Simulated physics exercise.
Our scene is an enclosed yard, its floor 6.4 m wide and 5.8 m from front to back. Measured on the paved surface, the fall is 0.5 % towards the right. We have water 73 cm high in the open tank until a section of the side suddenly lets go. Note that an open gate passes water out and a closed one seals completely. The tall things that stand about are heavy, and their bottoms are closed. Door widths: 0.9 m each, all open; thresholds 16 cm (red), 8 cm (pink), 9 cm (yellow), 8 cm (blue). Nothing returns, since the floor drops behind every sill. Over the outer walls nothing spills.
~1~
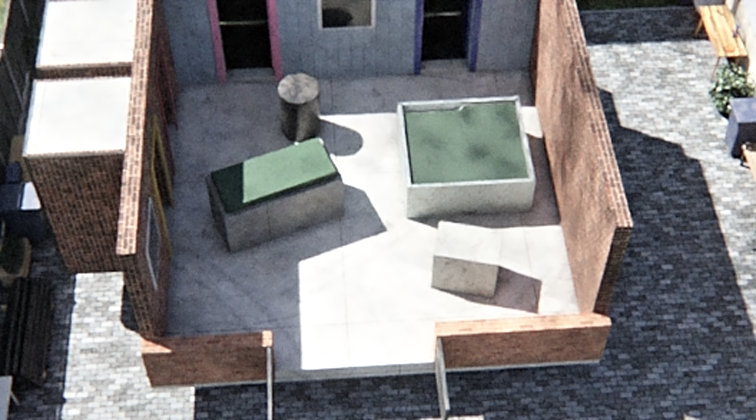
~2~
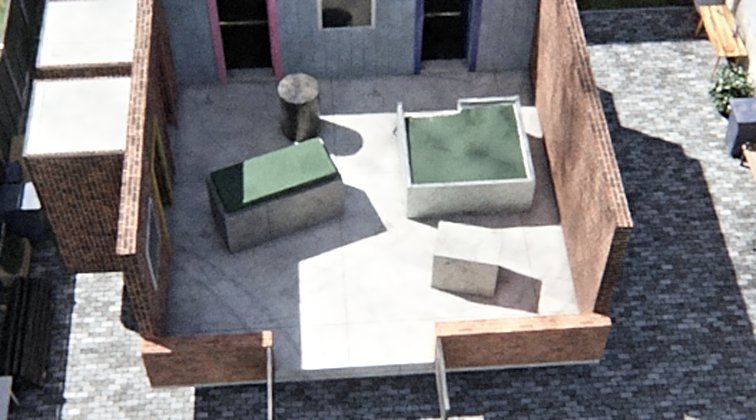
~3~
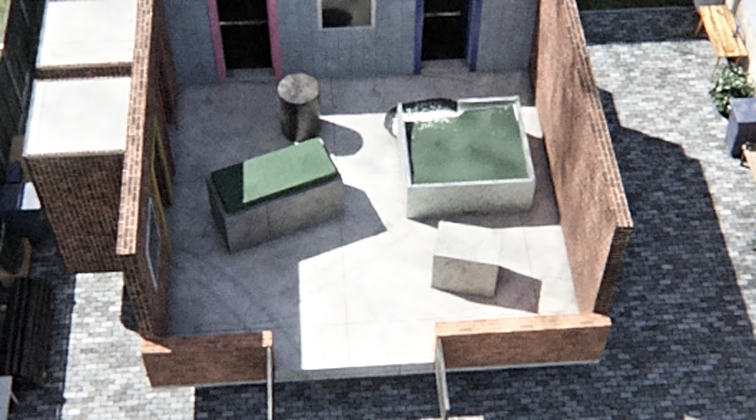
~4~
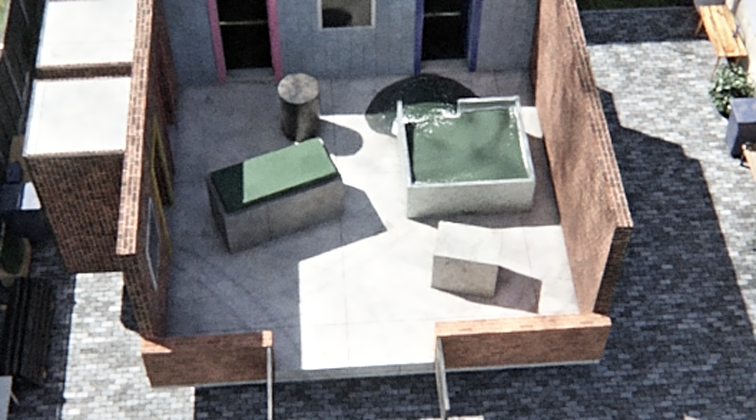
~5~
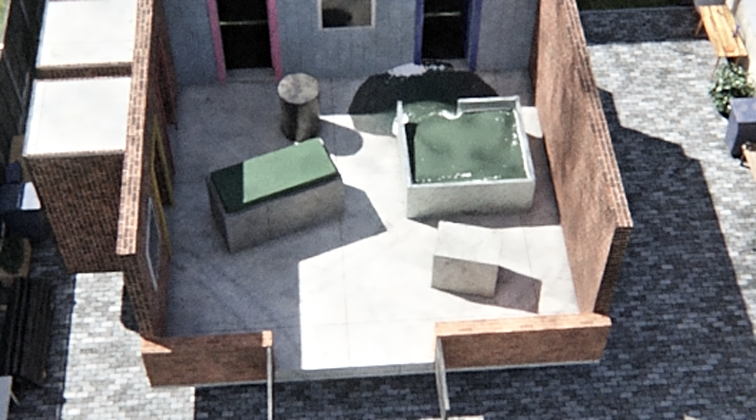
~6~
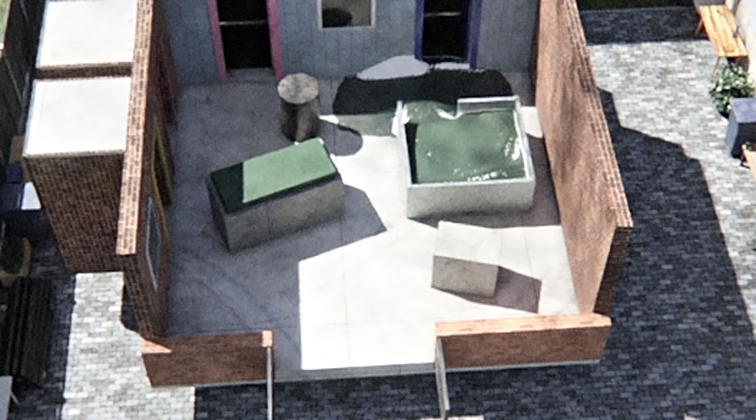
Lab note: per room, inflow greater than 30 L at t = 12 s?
Red door: Under the set amount; pink door: Under the set amount; yellow door: Under the set amount; blue door: Past the set amount.
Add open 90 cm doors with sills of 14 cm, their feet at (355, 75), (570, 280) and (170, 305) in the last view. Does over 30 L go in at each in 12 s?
Note, doorways in listed order: Goes beyond, stays short, stays short.
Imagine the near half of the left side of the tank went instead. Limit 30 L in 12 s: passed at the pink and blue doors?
Pink: Within the limit; blue: Within the limit.
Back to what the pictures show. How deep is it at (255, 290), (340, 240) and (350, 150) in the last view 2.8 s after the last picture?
0, 0 and 2 cm.
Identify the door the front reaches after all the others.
The yellow one.
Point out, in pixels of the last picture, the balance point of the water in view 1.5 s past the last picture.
Centre: Roughly (418, 140) px.
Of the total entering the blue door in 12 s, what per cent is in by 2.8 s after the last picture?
It comes to about 75 per cent.
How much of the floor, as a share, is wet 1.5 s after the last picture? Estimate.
Some 25 per cent of it.
Then, 0.7 s after the last picture water covers 15 % of the floor and is deepest (44 cm) near (407, 77); red door not reached, pink door 3 cm at the sill, 0 L in, yellow door not reached, blue door 29 cm at the sill, 123 L in.
Then, 1.5 s after the last picture water covers 25 % of the floor and is deepest (34 cm) near (407, 77); red door not reached, pink door 8 cm at the sill, 0 L in, yellow door not reached, blue door 29 cm at the sill, 267 L in.
Then, 2.8 s after the last picture water covers 40 % of the floor and is deepest (26 cm) near (407, 77); red door 14 cm at the sill, 1 L in, pink door 8 cm at the sill, 0 L in, yellow door 4 cm at the sill, 0 L in, blue door 22 cm at the sill, 399 L in.
Then, 6.3 s after the last picture water covers 75 % of the floor and is deepest (14 cm) near (524, 71); red door 8 cm at the sill, 2 L in, pink door 8 cm at the sill, 3 L in, yellow door 10 cm at the sill, 1 L in, blue door 12 cm at the sill, 520 L in.
Then, 11.3 s after the last picture water covers 100 % of the floor and is deepest (9 cm) near (525, 78); red door 6 cm at the sill, 2 L in, pink door 6 cm at the sill, 4 L in, yellow door 5 cm at the sill, 3 L in, blue door 7 cm at the sill, 538 L in.
